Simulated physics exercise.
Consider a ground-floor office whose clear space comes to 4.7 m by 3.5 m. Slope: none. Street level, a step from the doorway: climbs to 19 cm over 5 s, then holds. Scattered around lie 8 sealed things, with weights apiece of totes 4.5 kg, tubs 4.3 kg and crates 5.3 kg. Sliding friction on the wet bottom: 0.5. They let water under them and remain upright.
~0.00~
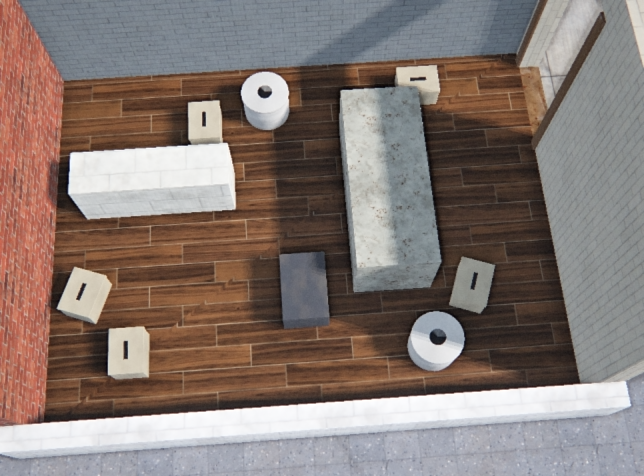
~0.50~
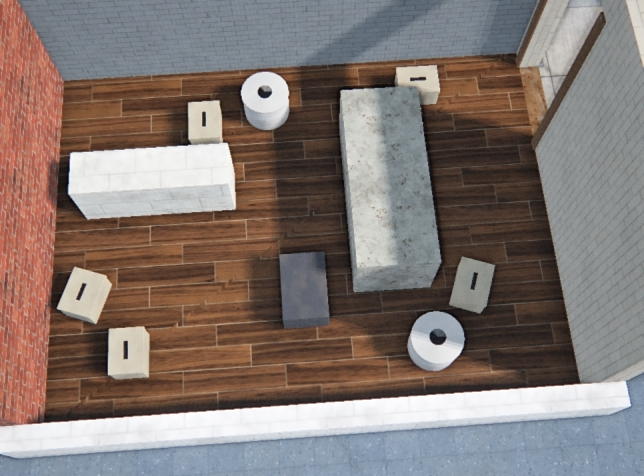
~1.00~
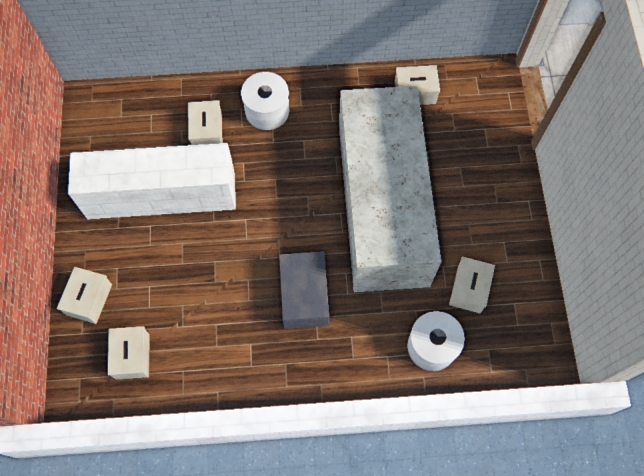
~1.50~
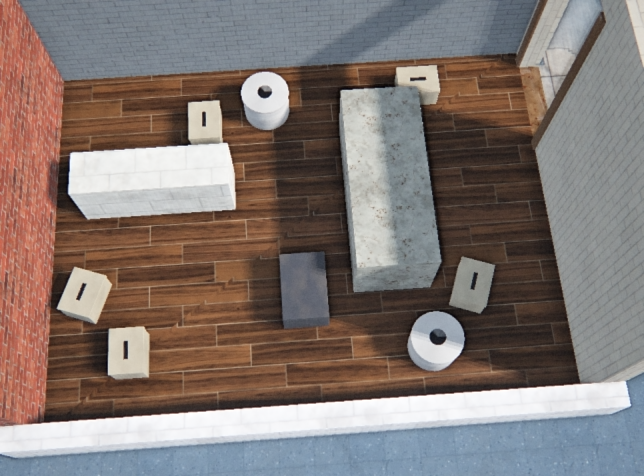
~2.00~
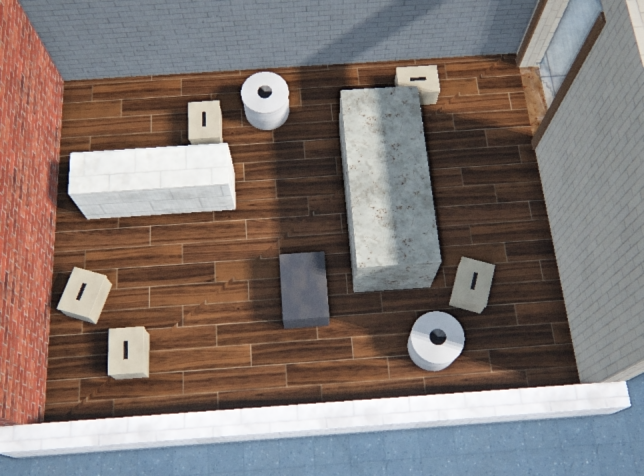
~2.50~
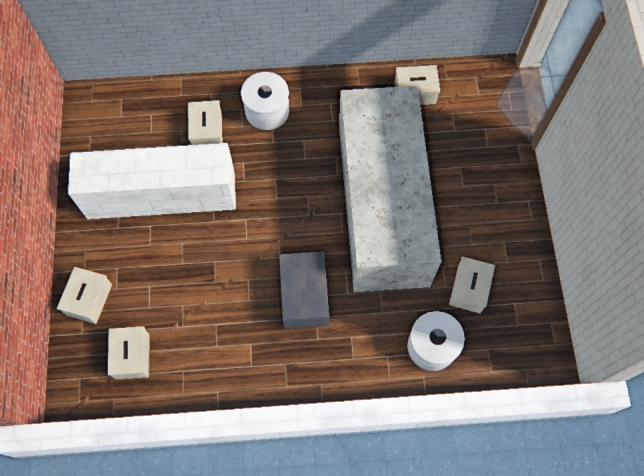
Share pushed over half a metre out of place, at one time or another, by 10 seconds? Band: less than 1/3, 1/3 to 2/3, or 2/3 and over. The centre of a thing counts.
The fraction is neither low nor high.
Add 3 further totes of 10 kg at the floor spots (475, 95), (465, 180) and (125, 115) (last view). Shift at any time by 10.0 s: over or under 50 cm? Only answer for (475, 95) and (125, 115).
First one exceeds it, second one stays within it.
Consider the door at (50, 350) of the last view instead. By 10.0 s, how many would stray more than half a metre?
The answer would then be 6.
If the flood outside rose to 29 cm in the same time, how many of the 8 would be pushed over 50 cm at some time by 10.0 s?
Then 7 of them.
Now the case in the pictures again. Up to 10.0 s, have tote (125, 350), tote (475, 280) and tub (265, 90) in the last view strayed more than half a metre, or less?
Within, beyond, beyond.
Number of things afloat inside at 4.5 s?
Of them, 0.
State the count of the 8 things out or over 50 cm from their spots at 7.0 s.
Result: 3.
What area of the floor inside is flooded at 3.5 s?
Flooded: Near 1.5 m2.
After 3.5 s 0 of 8 are over 50 cm from their spots; 0 afloat.
After 4.5 s 0 of 8 are over 50 cm from their spots; 0 afloat.
After 7.0 s 3 of 8 are over 50 cm from their spots; 1 afloat.
After 10.0 s 5 of 8 are over 50 cm from their spots, and 5 have been at some point; 3 afloat.
